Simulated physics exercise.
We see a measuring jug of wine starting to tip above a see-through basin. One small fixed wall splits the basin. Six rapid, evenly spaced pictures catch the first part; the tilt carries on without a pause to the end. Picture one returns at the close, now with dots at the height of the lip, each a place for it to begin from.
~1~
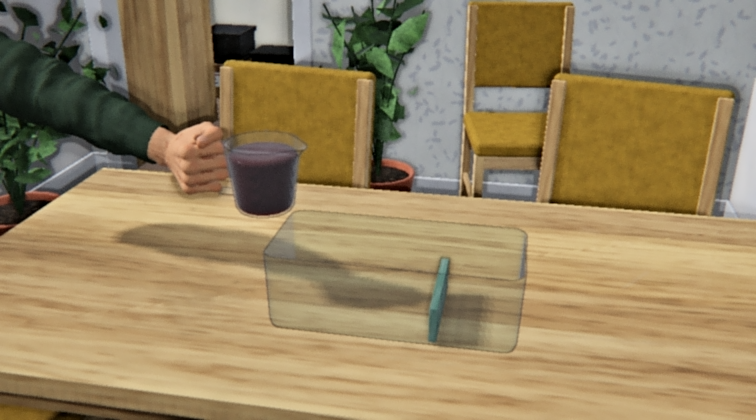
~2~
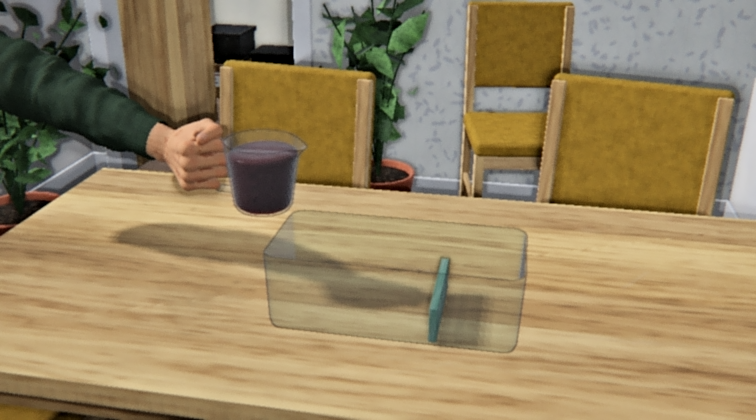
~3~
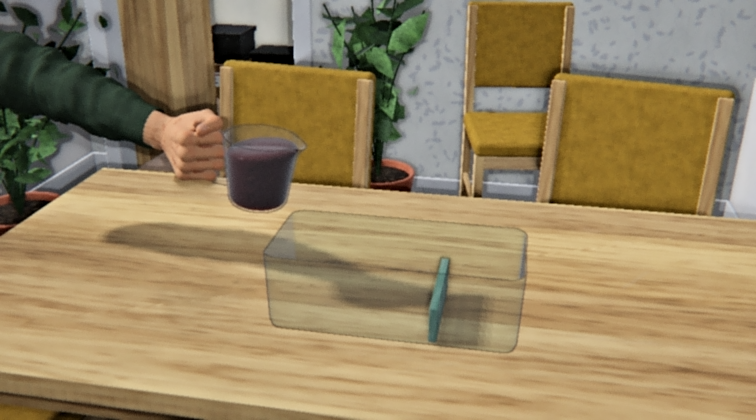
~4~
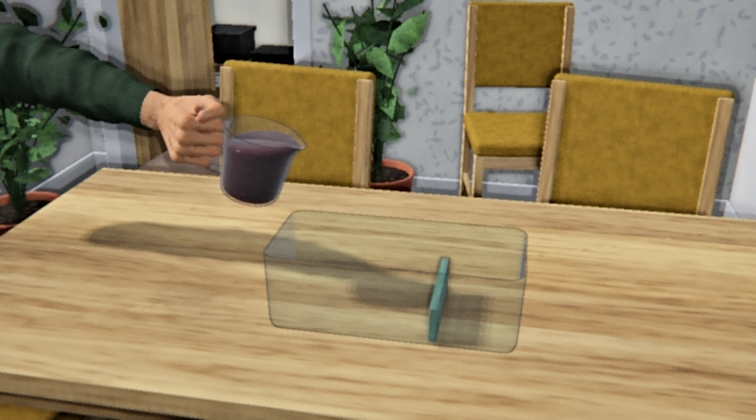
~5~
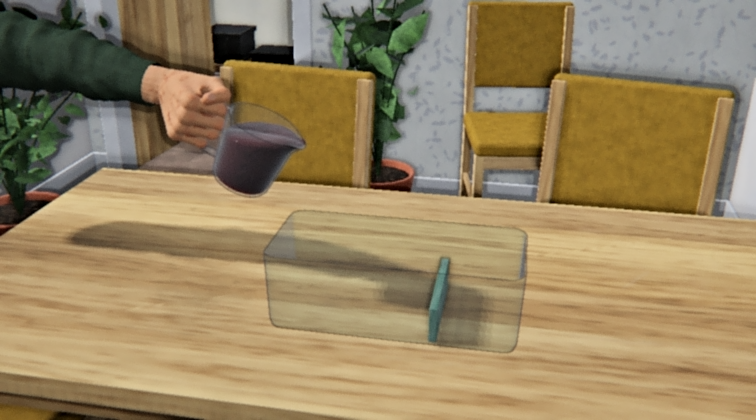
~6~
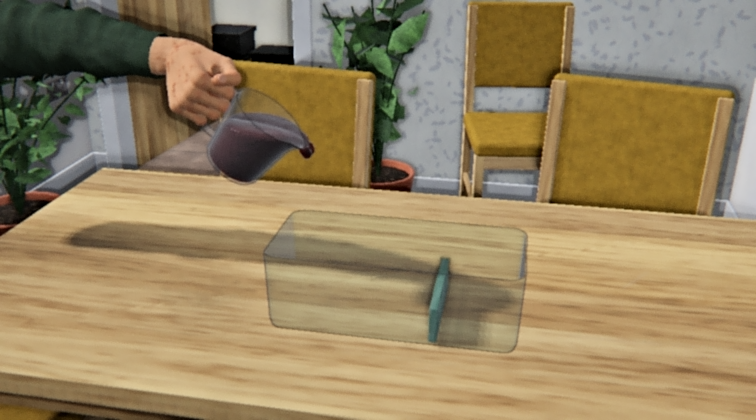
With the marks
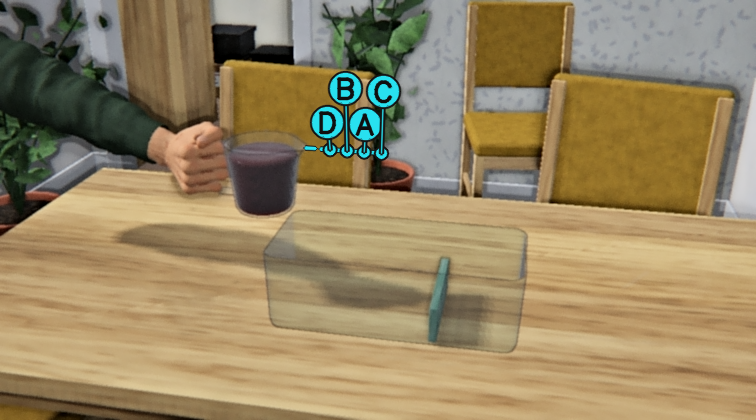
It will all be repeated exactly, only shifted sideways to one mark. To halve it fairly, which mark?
The answer is place A.
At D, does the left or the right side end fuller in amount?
The left side.
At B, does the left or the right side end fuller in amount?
The left one.
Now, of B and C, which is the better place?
Place C.
On the marked copy, A at (364, 152); B at (347, 150); C at (381, 153); D at (330, 149).
If A is chosen, about 56 % ends left of the wall and 41 % right of it; 3 % is lost outside.
If B is chosen, about 92 % ends left of the wall and 4 % right of it; 4 % is lost outside.
If C is chosen, about 19 % ends left of the wall and 77 % right of it; 4 % is lost outside.
If D is chosen, about 91 % ends left of the wall and 4 % right of it; 5 % is lost outside.
